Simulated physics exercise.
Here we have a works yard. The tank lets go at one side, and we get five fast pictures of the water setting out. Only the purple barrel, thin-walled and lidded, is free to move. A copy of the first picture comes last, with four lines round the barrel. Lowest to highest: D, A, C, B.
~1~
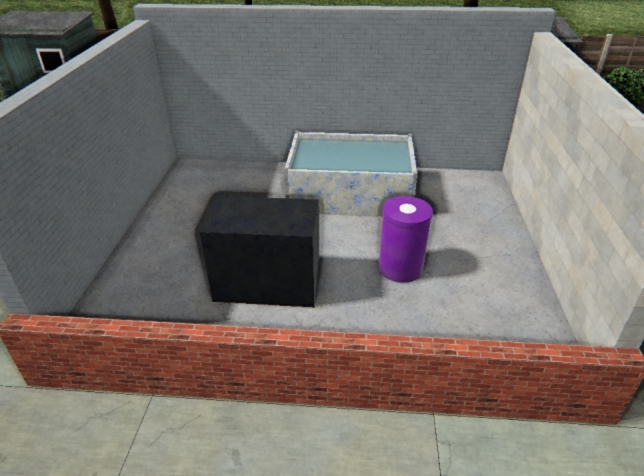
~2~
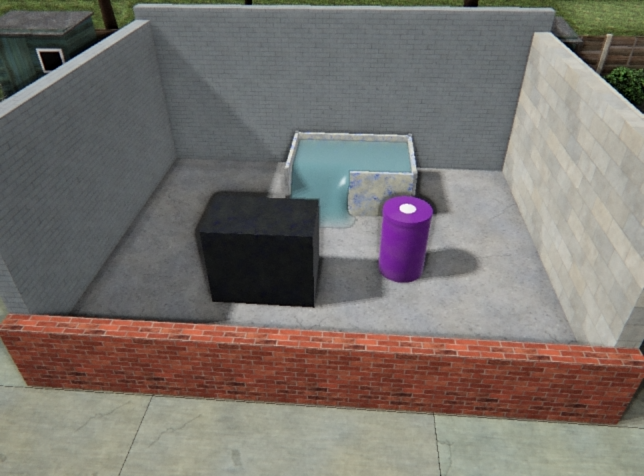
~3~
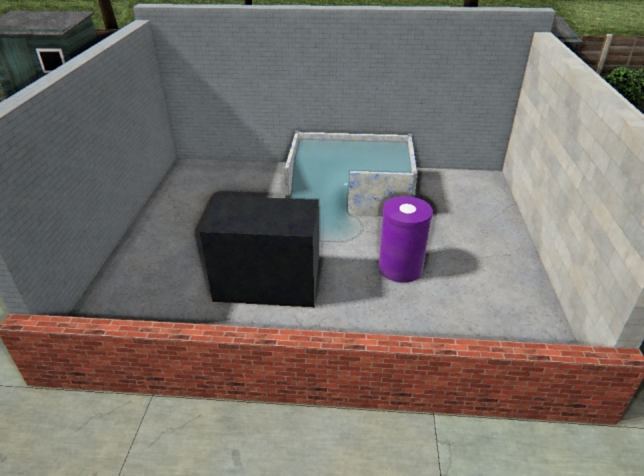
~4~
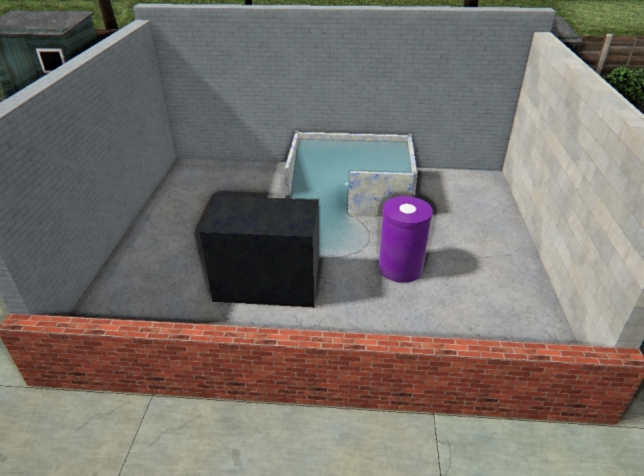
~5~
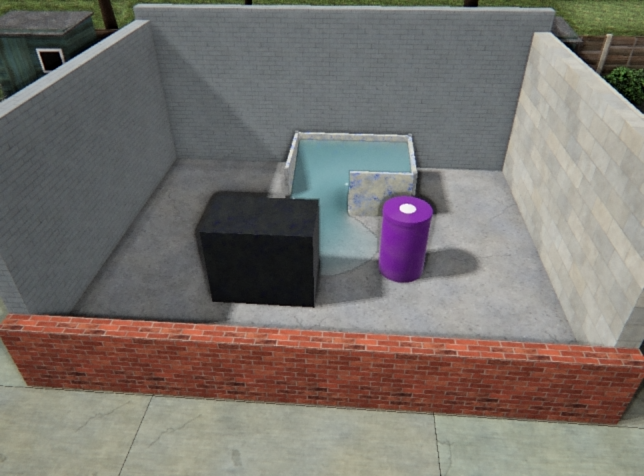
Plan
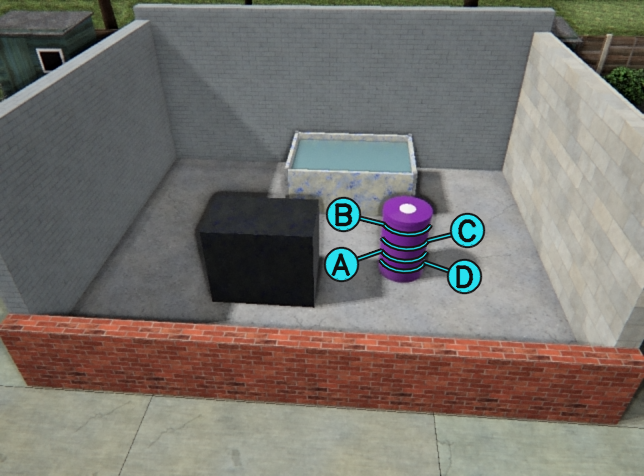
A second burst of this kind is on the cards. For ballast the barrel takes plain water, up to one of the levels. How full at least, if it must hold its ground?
Choose D.
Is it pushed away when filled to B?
No, not at all.
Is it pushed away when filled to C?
No, not at all.
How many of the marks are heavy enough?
All of the four.
On the marked copy, A at (404, 261); B at (407, 234); C at (405, 249); D at (403, 271); from the bottom up D, A, C, B.
For mark A, it does not move.
For mark B, it does not move.
For mark C, it does not move.
For mark D, it does not move.
